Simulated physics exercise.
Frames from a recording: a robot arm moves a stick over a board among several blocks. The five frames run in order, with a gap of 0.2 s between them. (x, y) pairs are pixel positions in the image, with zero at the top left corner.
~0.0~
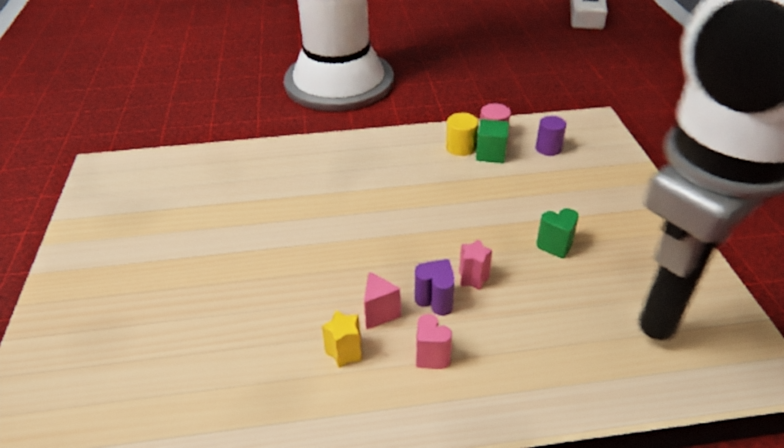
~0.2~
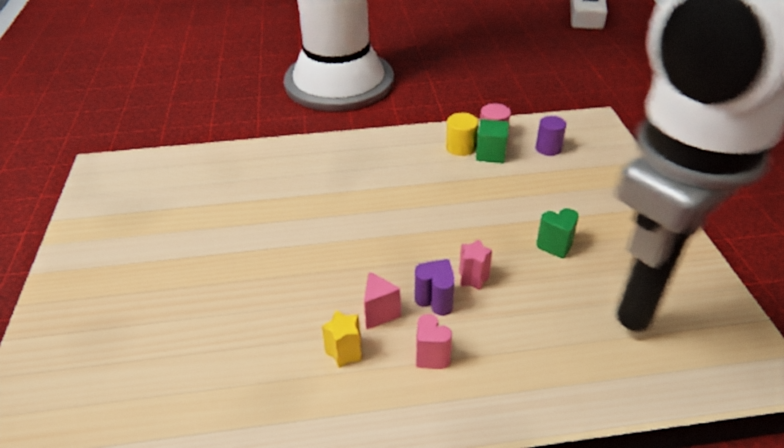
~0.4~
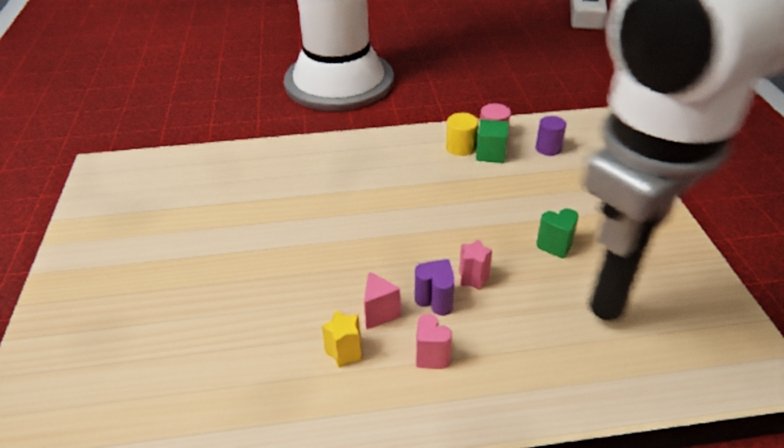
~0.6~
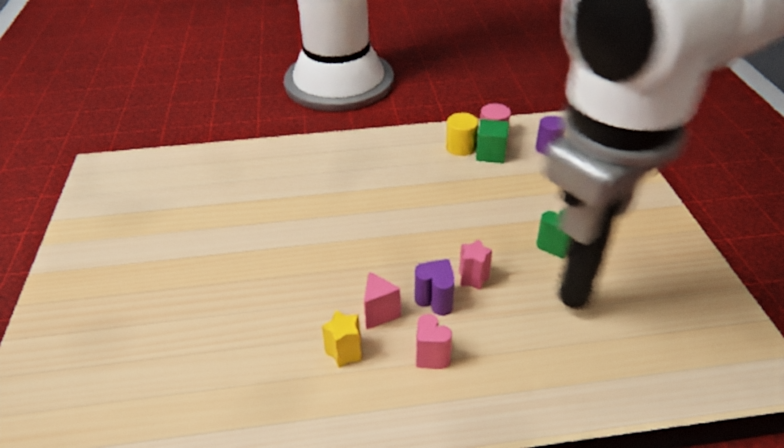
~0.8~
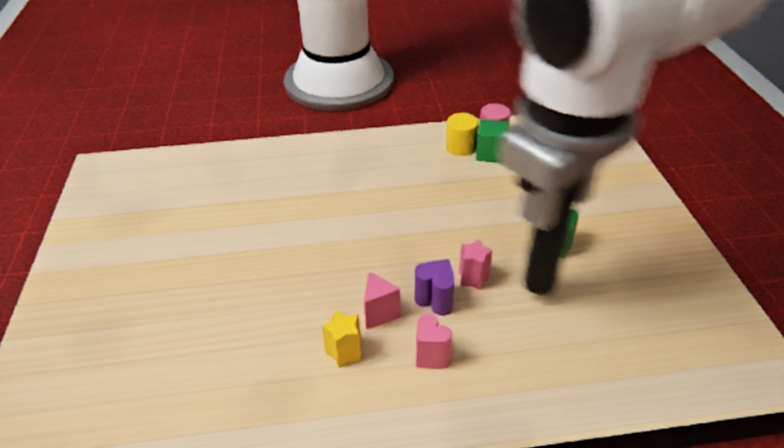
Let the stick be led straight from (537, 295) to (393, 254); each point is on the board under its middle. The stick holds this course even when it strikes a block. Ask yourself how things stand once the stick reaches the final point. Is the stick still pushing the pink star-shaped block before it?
Going by the path, yes.
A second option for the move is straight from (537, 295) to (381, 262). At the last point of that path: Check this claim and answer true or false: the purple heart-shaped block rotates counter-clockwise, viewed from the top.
This is true.
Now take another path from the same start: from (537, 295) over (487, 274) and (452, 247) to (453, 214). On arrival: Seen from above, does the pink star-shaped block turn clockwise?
My answer is no.
The first path, step by step. One third of the way, stick at (487, 269); pink star-shaped block at (461, 245), turned 15° anticlockwise.
Two thirds of the way, stick at (439, 256); pink star-shaped block at (412, 233), turned 15° anticlockwise.
At the end, stick at (393, 243); purple heart-shaped block not moved; pink star-shaped block at (366, 220), turned 15° anticlockwise.
